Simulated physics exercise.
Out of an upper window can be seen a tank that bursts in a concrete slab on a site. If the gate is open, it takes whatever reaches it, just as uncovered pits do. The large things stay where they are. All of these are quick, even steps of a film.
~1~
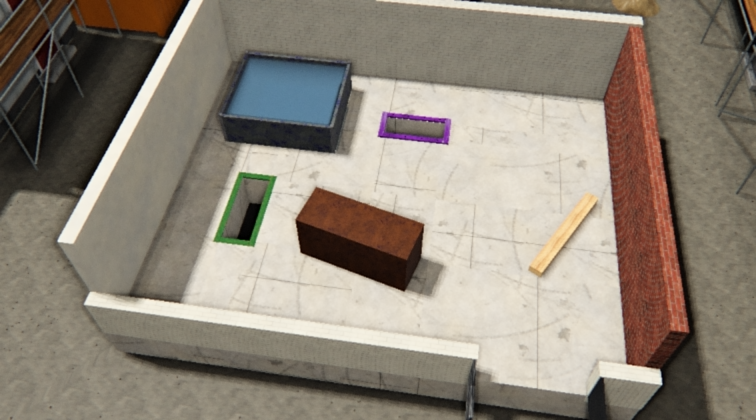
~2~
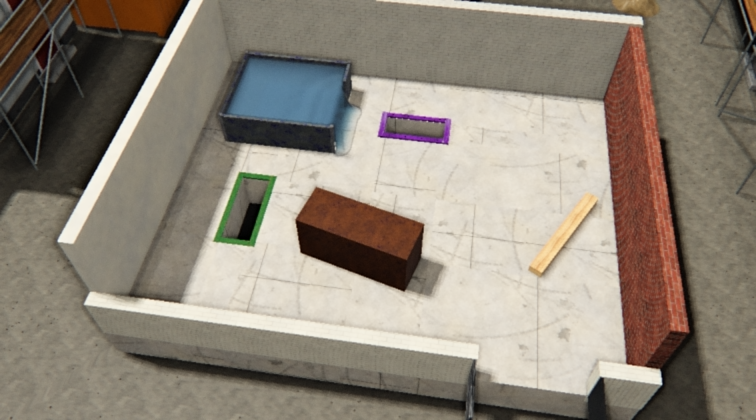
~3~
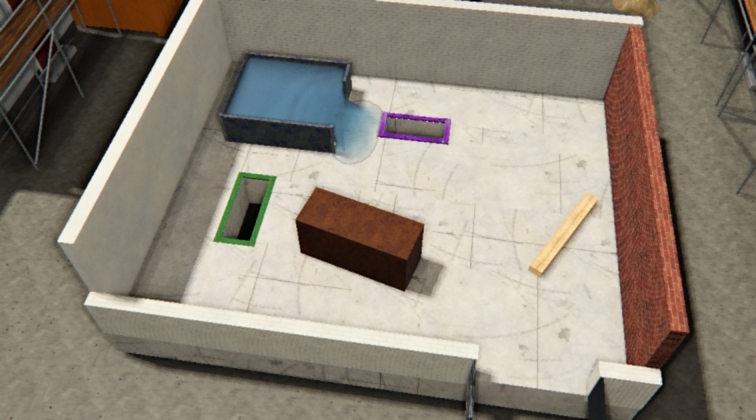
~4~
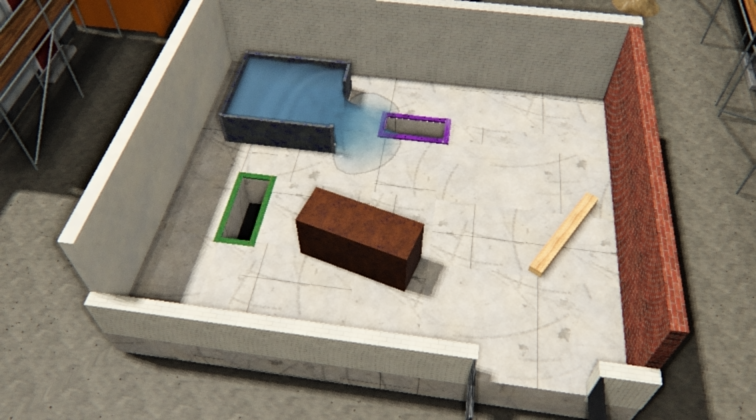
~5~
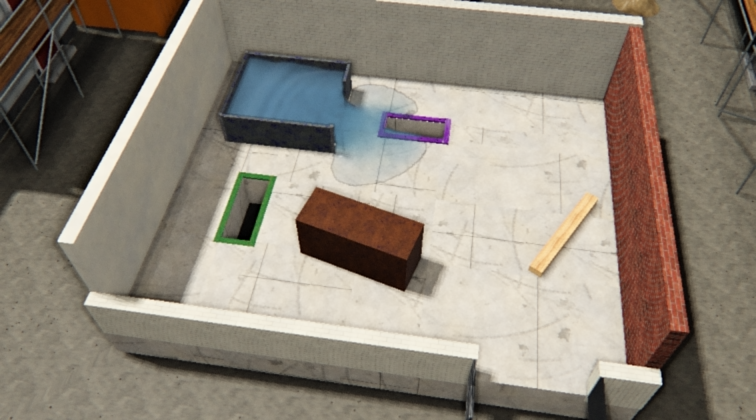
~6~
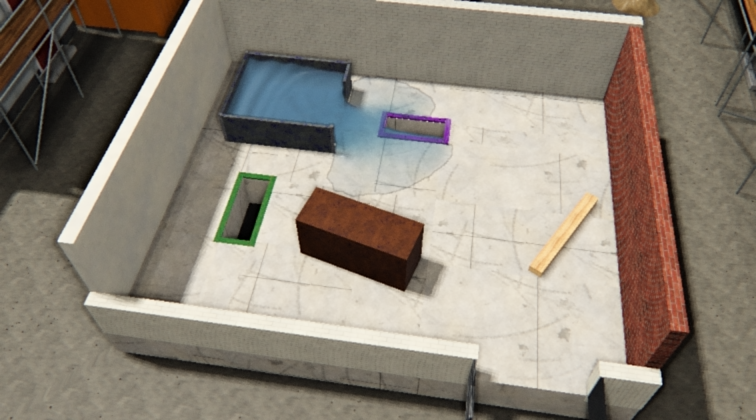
Water bursts from the right side of a dark tank in the back left corner of a pale, walled concrete slab, seen from high above. A purple-edged opening lies right of the tank, a green-edged one in front of it, with a brown block near the middle and a light wooden plank beside the red brick right wall. The water spreads rightward and forward, reaching around the purple-edged opening, while the camera stays still.
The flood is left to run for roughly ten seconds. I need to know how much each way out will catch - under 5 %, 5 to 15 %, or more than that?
Here you go: The gate catches 5 to 15 %; the purple pit catches more than 15 %; the green pit catches under 5 %.
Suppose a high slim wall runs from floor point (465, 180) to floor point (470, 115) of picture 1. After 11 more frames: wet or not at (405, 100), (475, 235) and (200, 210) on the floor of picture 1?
First submerged, second submerged, third spared.
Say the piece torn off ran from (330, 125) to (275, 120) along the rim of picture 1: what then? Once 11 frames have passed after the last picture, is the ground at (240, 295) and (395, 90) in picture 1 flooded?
In the order asked: Sodden, out of reach.
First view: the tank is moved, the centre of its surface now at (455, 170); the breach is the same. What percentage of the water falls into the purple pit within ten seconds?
Share for the purple pit - 4 in a hundred.
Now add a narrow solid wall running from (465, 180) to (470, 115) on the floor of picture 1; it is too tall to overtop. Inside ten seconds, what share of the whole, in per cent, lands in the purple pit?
Result, purple pit: Some 25 percent of the total.
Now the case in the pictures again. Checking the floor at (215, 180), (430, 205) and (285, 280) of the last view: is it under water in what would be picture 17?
In that order, the three spots are high and dry, soaked and high and dry.
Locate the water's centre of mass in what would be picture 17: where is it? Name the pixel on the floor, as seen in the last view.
(352, 134).
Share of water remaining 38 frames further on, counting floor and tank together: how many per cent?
It comes to roughly 74 per cent.
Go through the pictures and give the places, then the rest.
In the first frame, the water tank at (288, 91) is whole and still.
In the second frame, water pours out at (338, 120) and has run to (355, 107).
In the third frame, water pours out at (338, 122) and has run to (379, 112).
In the fourth frame, the front is at (391, 105), out from the gap at (338, 122).
In the fifth frame, the front is at (420, 153), out from the gap at (338, 122).
In the sixth frame, the front is at (446, 156), out from the gap at (338, 122).
A moment on, water covers 25 % of the floor; the gate 0 %, the purple pit 7 %, the green pit 0 %.
Next, water covers 40 % of the floor; the gate 0 %, the purple pit 12 %, the green pit 0 %.
Then, water covers 50 % of the floor; the gate 0 %, the purple pit 17 %, the green pit 0 %.
Later, water covers 60 % of the floor; the gate 5 %, the purple pit 21 %, the green pit 0 %.
In the end, water covers 65 % of the floor; the gate 12 %, the purple pit 23 %, the green pit 0 %.
